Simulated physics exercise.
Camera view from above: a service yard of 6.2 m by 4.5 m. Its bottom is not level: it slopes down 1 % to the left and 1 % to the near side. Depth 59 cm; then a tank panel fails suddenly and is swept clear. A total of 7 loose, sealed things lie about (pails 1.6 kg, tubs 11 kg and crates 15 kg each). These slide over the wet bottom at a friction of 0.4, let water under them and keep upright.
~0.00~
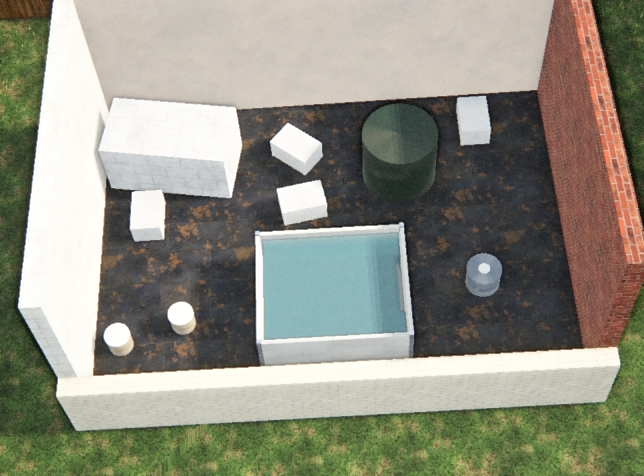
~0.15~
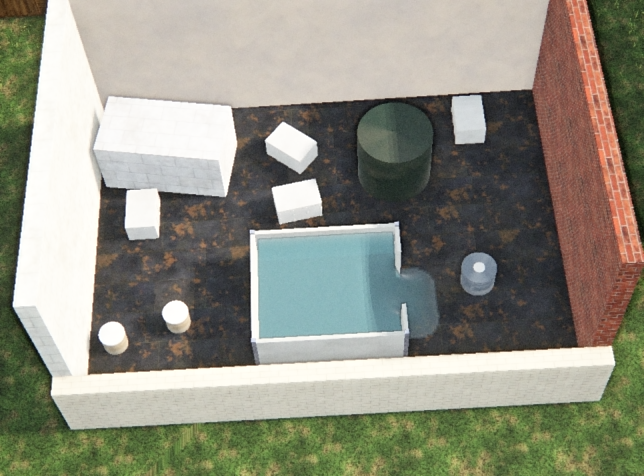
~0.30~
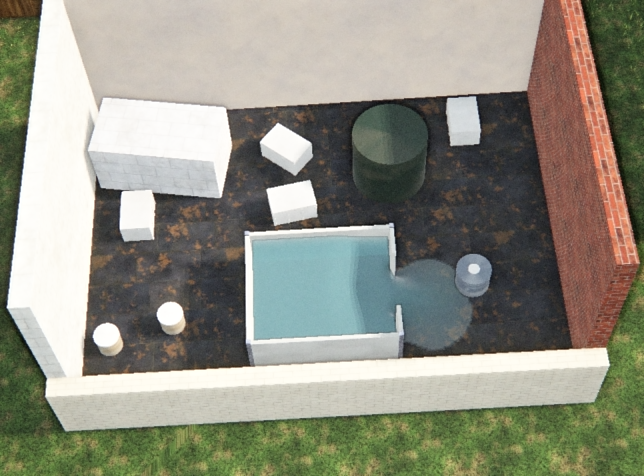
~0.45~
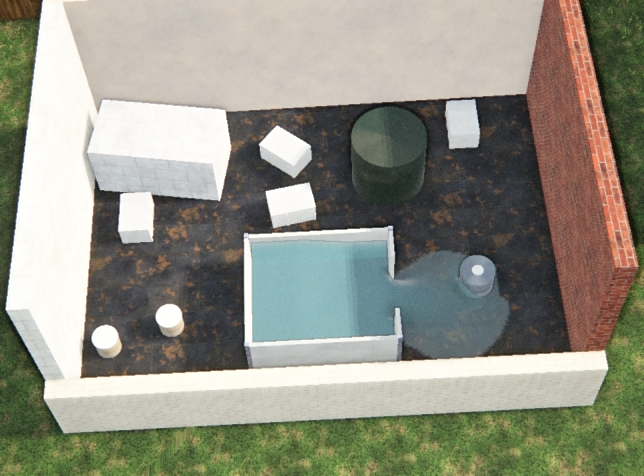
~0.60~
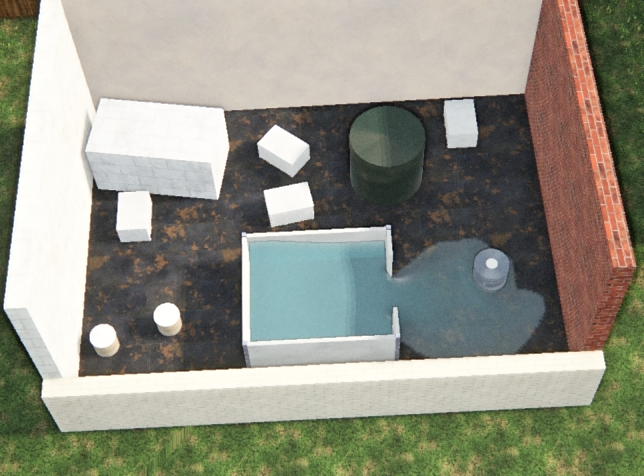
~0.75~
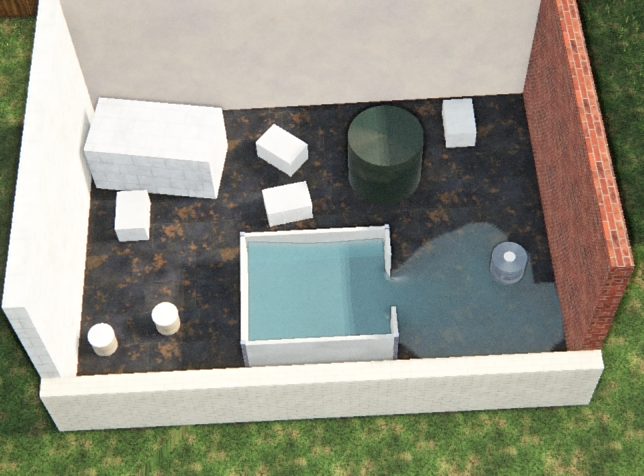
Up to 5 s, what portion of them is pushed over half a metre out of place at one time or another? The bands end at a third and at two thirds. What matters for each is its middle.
The fraction stays below one third.
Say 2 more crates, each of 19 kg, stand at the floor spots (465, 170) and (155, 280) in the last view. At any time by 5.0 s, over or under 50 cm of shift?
Result in order: Exceeded; not exceeded.
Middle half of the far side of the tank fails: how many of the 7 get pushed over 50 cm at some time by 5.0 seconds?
4.
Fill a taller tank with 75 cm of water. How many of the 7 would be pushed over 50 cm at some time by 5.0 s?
Then it comes to 3.
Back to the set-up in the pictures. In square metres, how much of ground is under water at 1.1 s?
At that time the wet patch spans about 7.5 m2.
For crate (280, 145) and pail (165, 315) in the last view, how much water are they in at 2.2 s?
Depths: Near 0 cm, then near 0 cm.
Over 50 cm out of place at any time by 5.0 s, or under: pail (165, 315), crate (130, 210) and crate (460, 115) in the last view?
One by one: Below the line; below the line; above the line.
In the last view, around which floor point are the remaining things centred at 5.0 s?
Close to (237, 215).
After 1.1 s 1 of 7 are over 50 cm from their spots; 0 afloat.
After 2.2 s 1 of 7 are over 50 cm from their spots; 1 afloat.
After 3.5 s 2 of 7 are over 50 cm from their spots; 0 afloat.
After 5.0 s 2 of 7 are over 50 cm from their spots, and 2 have been at some point; 1 afloat.
